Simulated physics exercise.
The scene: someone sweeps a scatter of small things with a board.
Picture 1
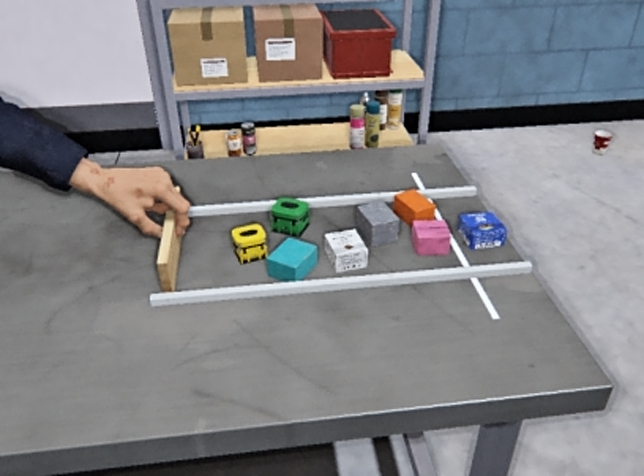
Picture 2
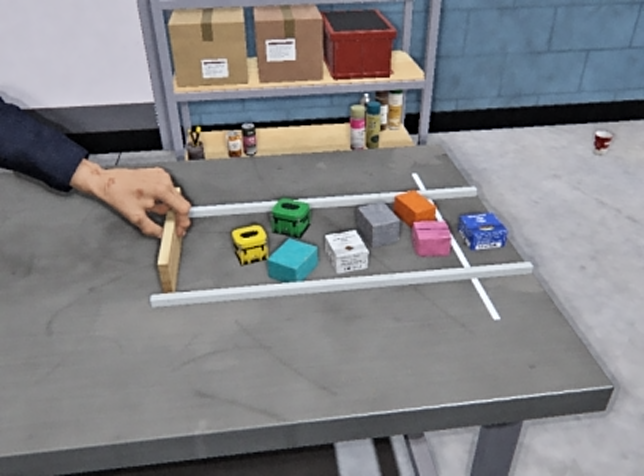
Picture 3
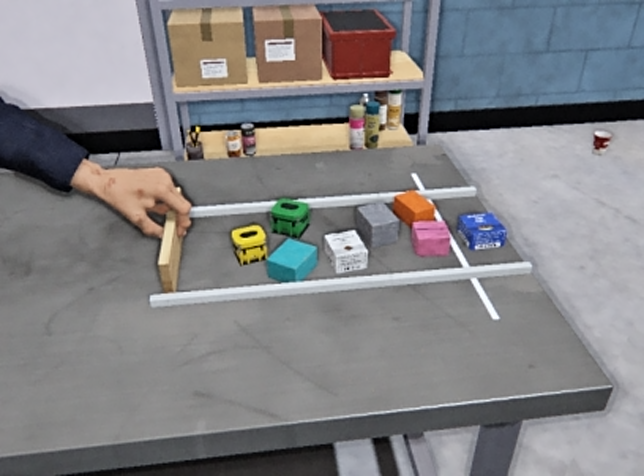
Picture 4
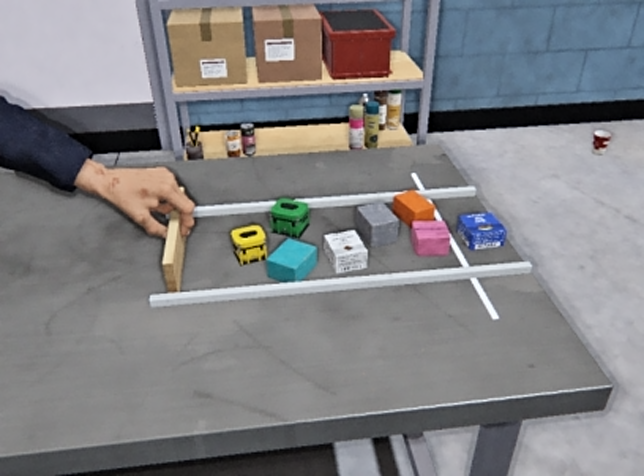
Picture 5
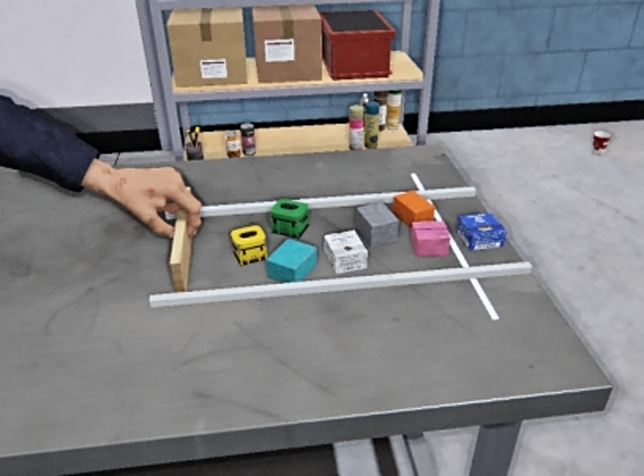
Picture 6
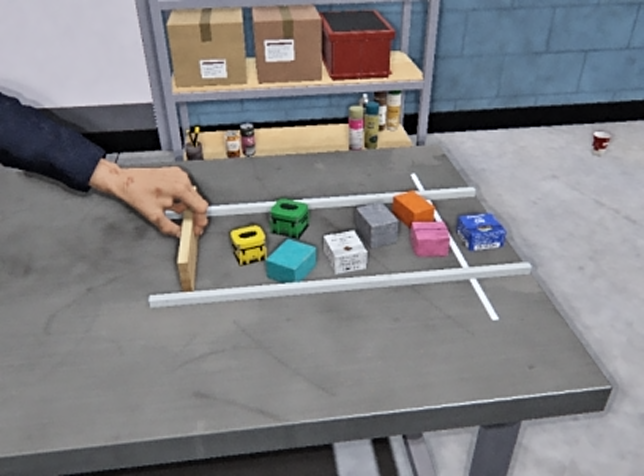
The footage shows a hand holding a small wooden board upright between two pale rails on a grey table, sliding it slightly to the right toward scattered colourful boxes and cases, which stay still as the board moves.
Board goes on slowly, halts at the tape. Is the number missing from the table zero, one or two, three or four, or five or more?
It is one or two.
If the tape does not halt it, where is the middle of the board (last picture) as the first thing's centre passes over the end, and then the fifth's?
The first puts it near (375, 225), the next near (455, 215).
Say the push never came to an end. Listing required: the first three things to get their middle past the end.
Earliest first: The blue box, the pink box, the orange block.
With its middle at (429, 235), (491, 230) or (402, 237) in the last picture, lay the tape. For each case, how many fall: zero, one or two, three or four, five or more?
Results per position - one or two / five or over / 1 or 2.
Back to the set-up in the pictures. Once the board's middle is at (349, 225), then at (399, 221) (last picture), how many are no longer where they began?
Tally at point one: 7; at point two: 8.
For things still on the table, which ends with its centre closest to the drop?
Answer: The orange block.
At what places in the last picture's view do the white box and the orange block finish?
The white box comes to rest at (502, 235), and the orange block comes to rest at (481, 197).
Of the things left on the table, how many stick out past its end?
In total, 3 of them.
Soon after, none off yet; blue box at rest near (481, 232); pink box at rest near (430, 239); orange block at rest near (413, 210).
After that, none off yet; blue box at rest near (481, 232); pink box displaced a little near (441, 238); orange block moving near (417, 208).
And then, one off so far; blue box on its way down near (502, 394); pink box displaced well along near (501, 234); orange block displaced about its own width near (452, 201).
In the end, the number that fall off is one or two; gone, pink box and blue box.
